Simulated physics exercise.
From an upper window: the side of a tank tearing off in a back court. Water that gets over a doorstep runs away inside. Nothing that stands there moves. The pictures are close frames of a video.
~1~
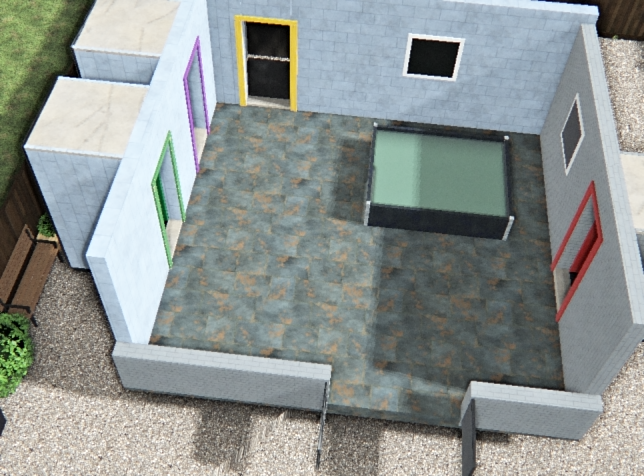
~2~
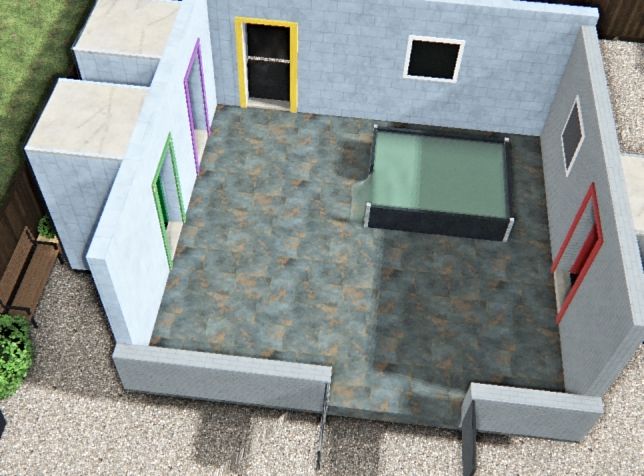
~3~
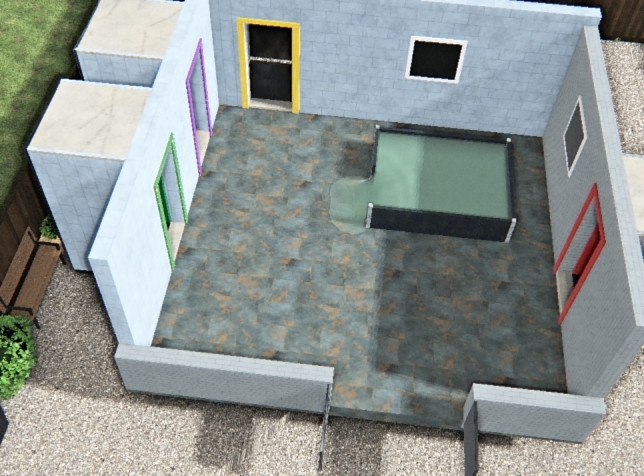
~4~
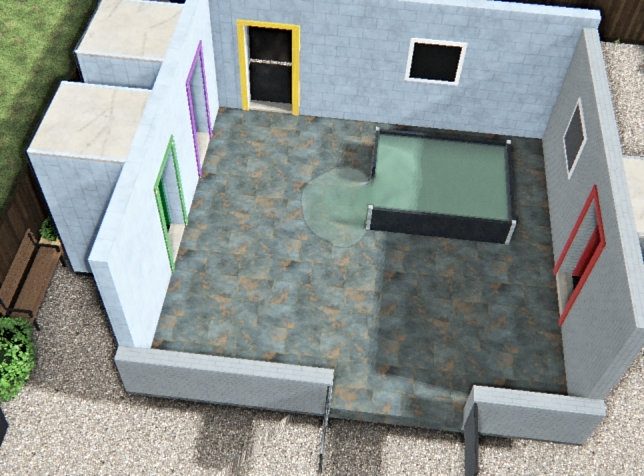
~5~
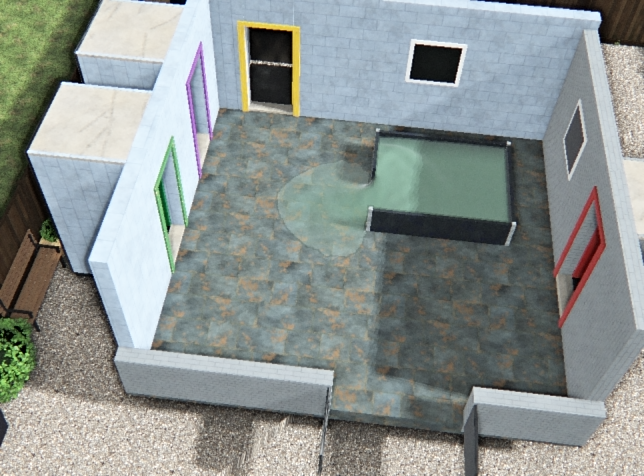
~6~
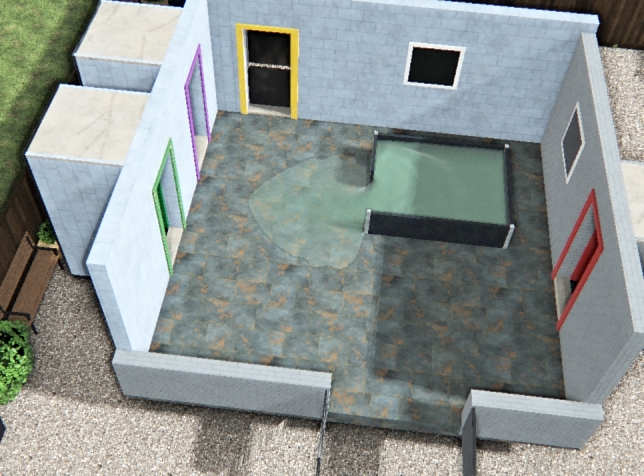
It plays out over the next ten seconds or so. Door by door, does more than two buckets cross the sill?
In the end: The yellow door lets in a lot; the green door lets in a lot; the purple door admits no more than that; the red door admits no more than that.
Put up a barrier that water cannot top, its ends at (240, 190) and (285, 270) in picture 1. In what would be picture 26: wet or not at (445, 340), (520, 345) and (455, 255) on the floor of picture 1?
In that order: Not flooded, dry, dry.
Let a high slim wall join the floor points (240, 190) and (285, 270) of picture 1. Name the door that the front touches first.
First comes the one in purple.
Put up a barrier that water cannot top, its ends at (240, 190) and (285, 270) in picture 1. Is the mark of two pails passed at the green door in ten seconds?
In short: Green door is under.
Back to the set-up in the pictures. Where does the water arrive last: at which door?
It is the one in red.
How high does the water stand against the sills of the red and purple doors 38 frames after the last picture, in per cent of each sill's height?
About 0 and 50 per cent.
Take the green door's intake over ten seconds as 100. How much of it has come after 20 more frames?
Close to 50 %.
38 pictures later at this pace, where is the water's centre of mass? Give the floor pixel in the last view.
Near (327, 225).
A moment on, water covers 25 % of the floor; the yellow door not reached, the green door not reached, the purple door not reached, the red door not reached.
Next, water covers 35 % of the floor; the yellow door not reached, the green door under two buckets in, the purple door wet at the sill, nothing in, the red door not reached.
Then, water covers 40 % of the floor; the yellow door under two buckets in, the green door over two buckets in, the purple door wet at the sill, nothing in, the red door not reached.
Later, water covers 65 % of the floor; the yellow door over two buckets in, the green door far over two buckets in, the purple door wet at the sill, nothing in, the red door not reached.
In the end, water covers 90 % of the floor; the yellow door over two buckets in, the green door far over two buckets in, the purple door wet at the sill, nothing in, the red door wet at the sill, nothing in.
